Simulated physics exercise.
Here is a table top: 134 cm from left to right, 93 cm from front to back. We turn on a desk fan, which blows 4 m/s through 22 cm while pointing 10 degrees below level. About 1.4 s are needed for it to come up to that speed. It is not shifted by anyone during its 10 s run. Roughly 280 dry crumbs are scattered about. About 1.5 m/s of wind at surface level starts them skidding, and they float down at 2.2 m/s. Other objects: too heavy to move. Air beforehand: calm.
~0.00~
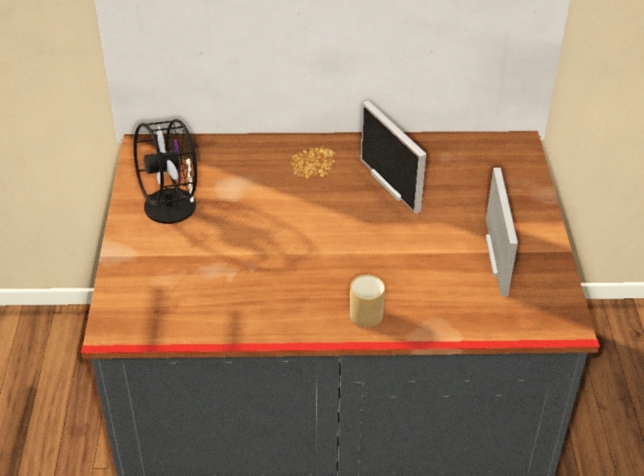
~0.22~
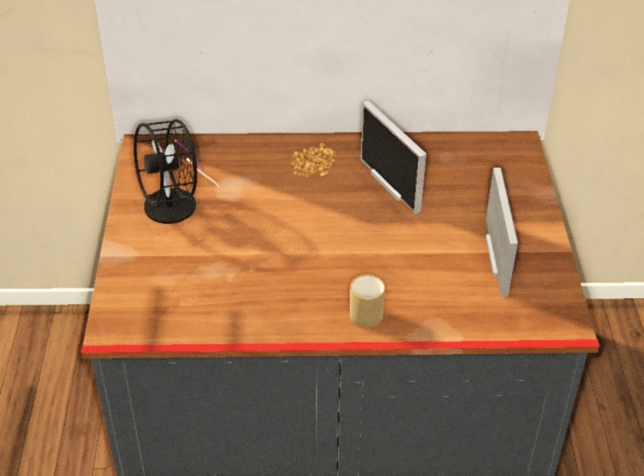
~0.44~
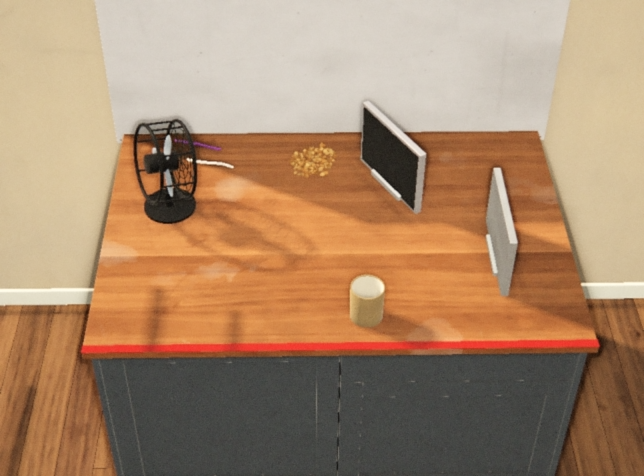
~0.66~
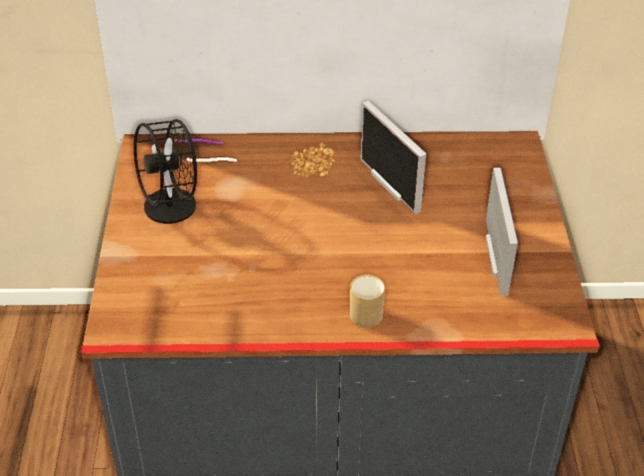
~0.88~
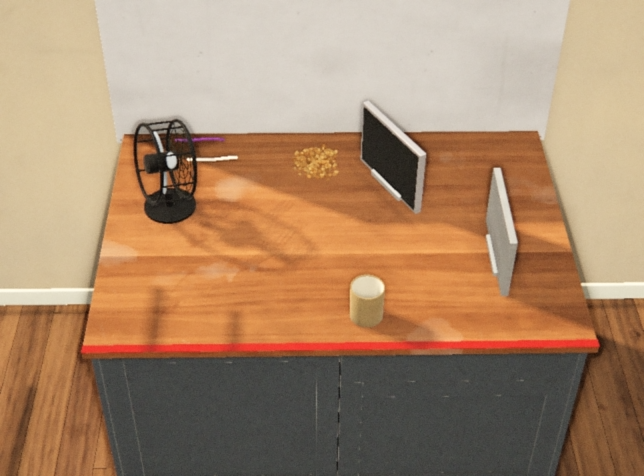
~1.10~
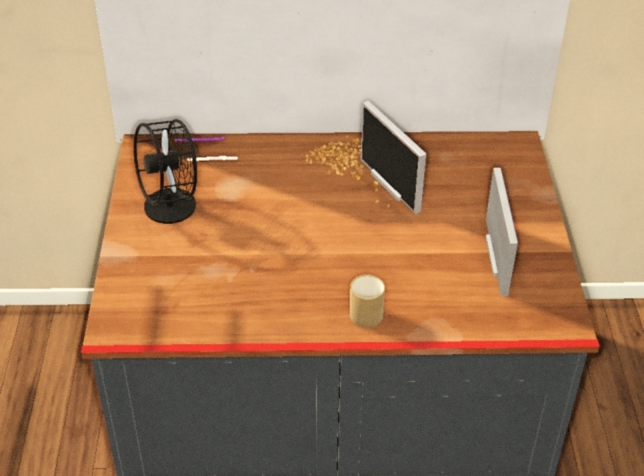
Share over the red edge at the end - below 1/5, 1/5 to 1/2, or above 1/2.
Below 1/5.
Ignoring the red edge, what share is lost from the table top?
90 per cent.
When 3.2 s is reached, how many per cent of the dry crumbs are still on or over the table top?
I'd say close to 10 % are still there.
After 2.0 s, 15 % are on the move or not yet settled, 2 % are over the red edge.
After 3.2 s, 7 % are on the move or not yet settled, 6 % are over the red edge.
After 5.5 s, 6 % are on the move or not yet settled, 8 % are over the red edge.
After 10.0 s, at the end, 9 % are over the red edge.
